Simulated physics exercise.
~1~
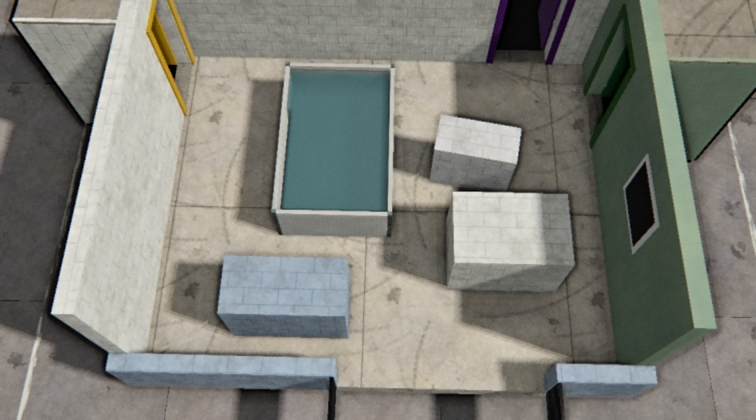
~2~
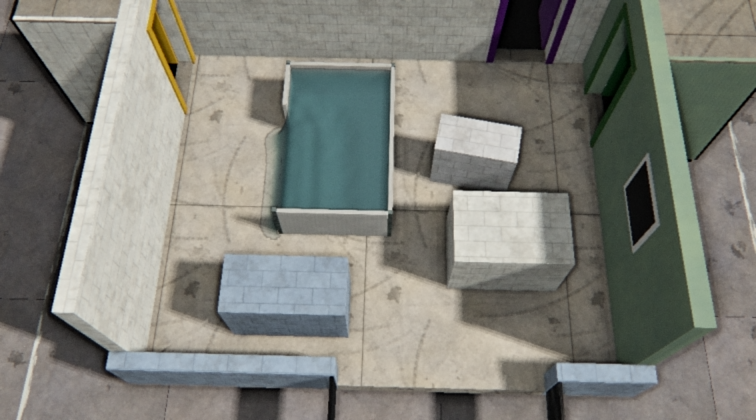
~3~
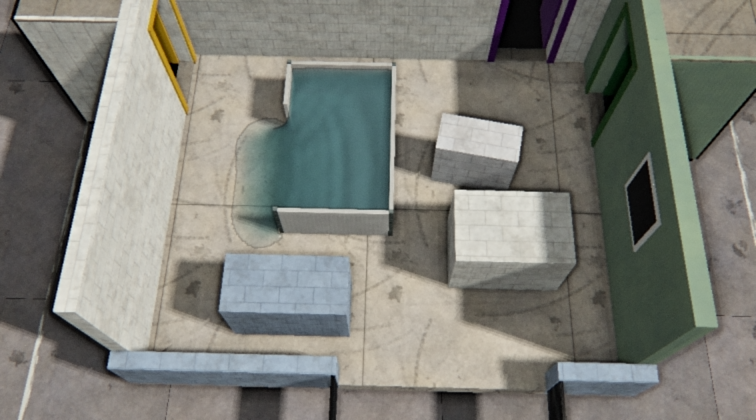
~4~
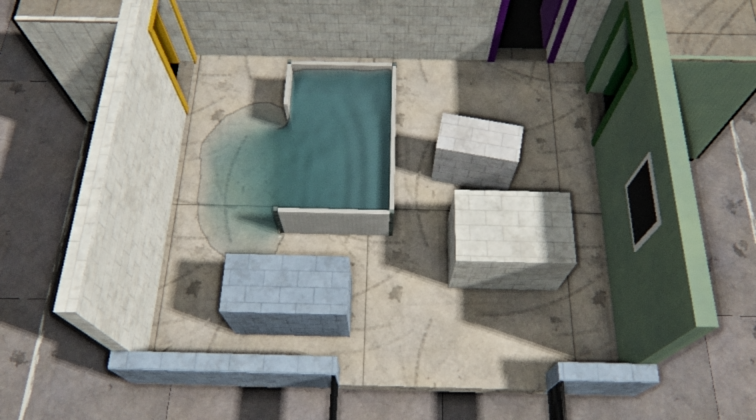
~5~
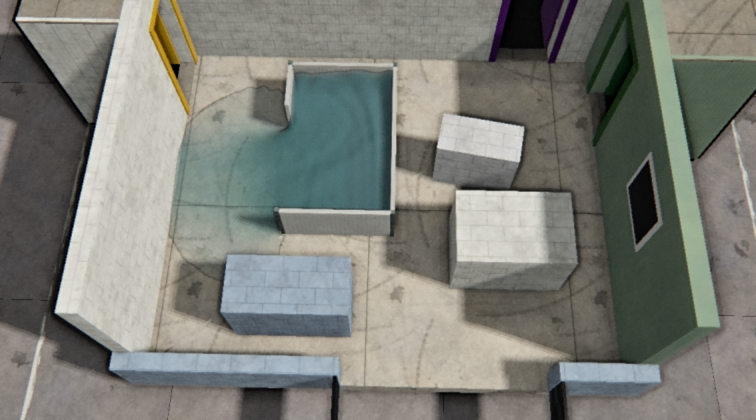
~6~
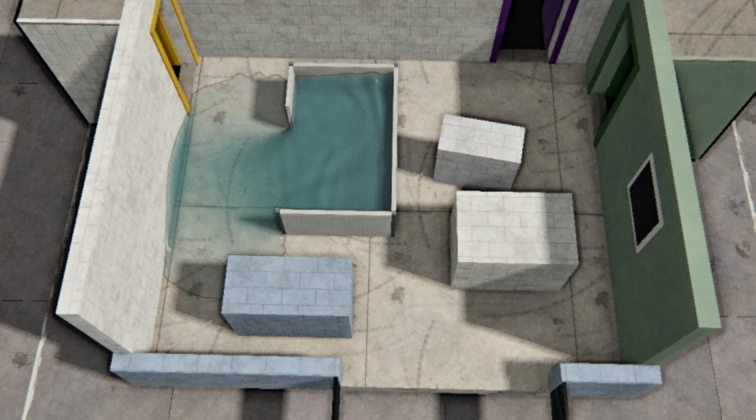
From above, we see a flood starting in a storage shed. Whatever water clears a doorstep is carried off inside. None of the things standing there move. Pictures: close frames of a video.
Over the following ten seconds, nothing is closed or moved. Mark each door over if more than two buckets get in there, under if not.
Green door: Over, yellow door: Over, purple door: Under.
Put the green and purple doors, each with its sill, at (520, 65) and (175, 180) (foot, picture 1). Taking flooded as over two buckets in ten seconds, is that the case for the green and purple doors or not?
Result - green door does not reach it, purple door crosses the line.
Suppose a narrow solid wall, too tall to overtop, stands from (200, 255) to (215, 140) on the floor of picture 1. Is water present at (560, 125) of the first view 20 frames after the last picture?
There: Dry.
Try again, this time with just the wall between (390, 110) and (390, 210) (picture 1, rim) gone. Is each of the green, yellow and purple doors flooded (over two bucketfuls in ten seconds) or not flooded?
At the doors, green crosses the line, yellow never reaches it and purple crosses the line.
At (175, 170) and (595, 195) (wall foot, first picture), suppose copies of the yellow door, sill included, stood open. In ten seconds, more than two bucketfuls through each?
Taking them in the order asked, one ends up above, the other ends up below.
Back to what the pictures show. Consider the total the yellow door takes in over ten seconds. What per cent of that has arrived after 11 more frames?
It comes to around 20 percent of the ten-second total.
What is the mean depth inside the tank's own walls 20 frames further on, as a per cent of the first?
That comes to some 24 per cent.
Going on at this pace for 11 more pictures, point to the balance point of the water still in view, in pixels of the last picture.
At about (262, 192).
A moment on, water covers 25 % of the floor; the green door not reached, the yellow door under two buckets in, the purple door not reached.
Next, water covers 35 % of the floor; the green door not reached, the yellow door over two buckets in, the purple door not reached.
Then, water covers 60 % of the floor; the green door not reached, the yellow door far over two buckets in, the purple door wet at the sill, nothing in.
Later, water covers 90 % of the floor; the green door over two buckets in, the yellow door far over two buckets in, the purple door under two buckets in.
In the end, water covers 100 % of the floor; the green door over two buckets in, the yellow door far over two buckets in, the purple door under two buckets in.
